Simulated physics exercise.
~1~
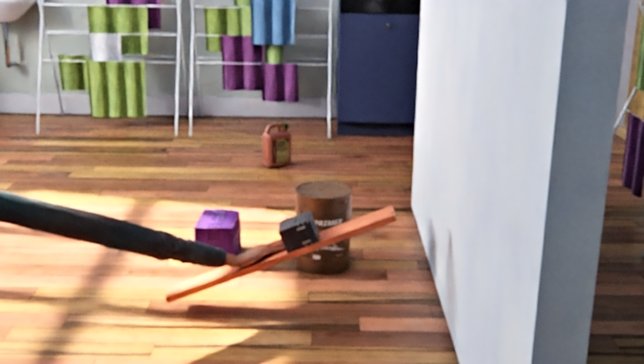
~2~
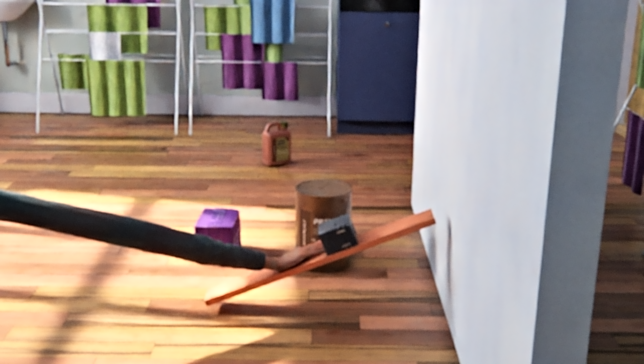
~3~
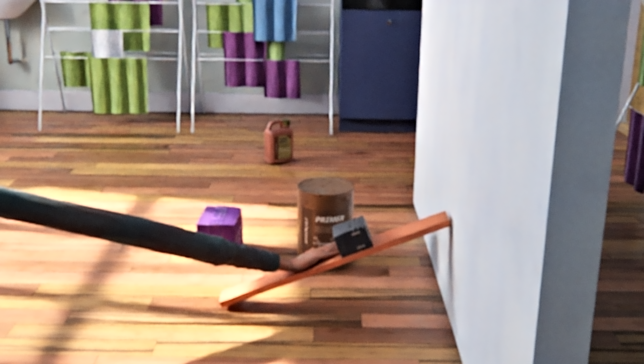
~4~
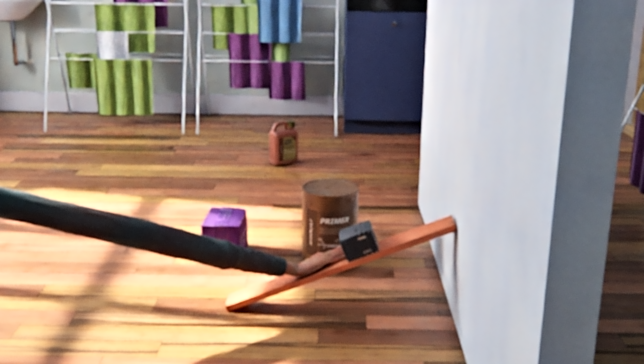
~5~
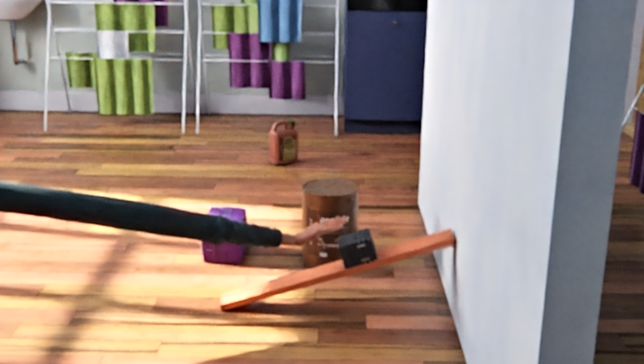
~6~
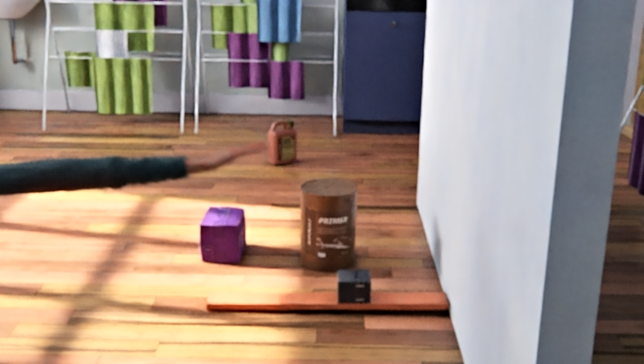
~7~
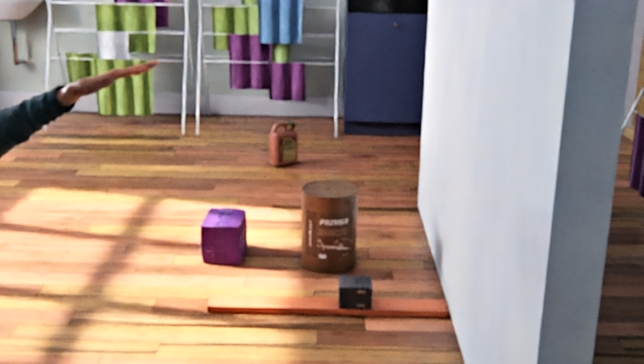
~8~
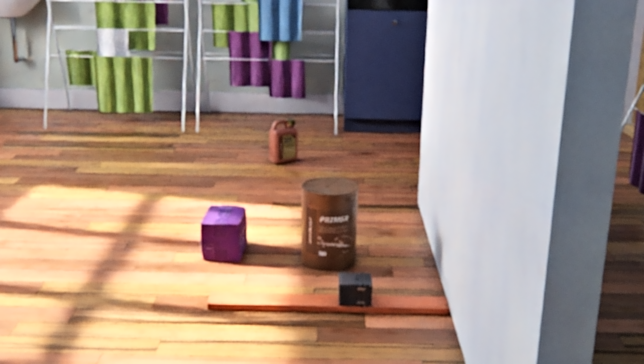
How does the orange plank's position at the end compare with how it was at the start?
At the start the orange plank is held at a tilt in front of the box and pail, clear of the wall. At the end it lies flat on the floor, farther to the right and lower in view, with its right end by the white wall.
To begin with, an arm in a dark sleeve reaches in from the left, holding a tilted orange plank with a small dark block on it, in front of a purple box and a brown pail. The hand moves the plank right until its raised end meets the white wall. Then the fingers let go and the hand starts to draw back. The plank does not hold, and its raised end drops down the wall until it lies flat on the floor. The arm leaves to the left, while the block stays with the fallen plank and the box and pail remain in place.
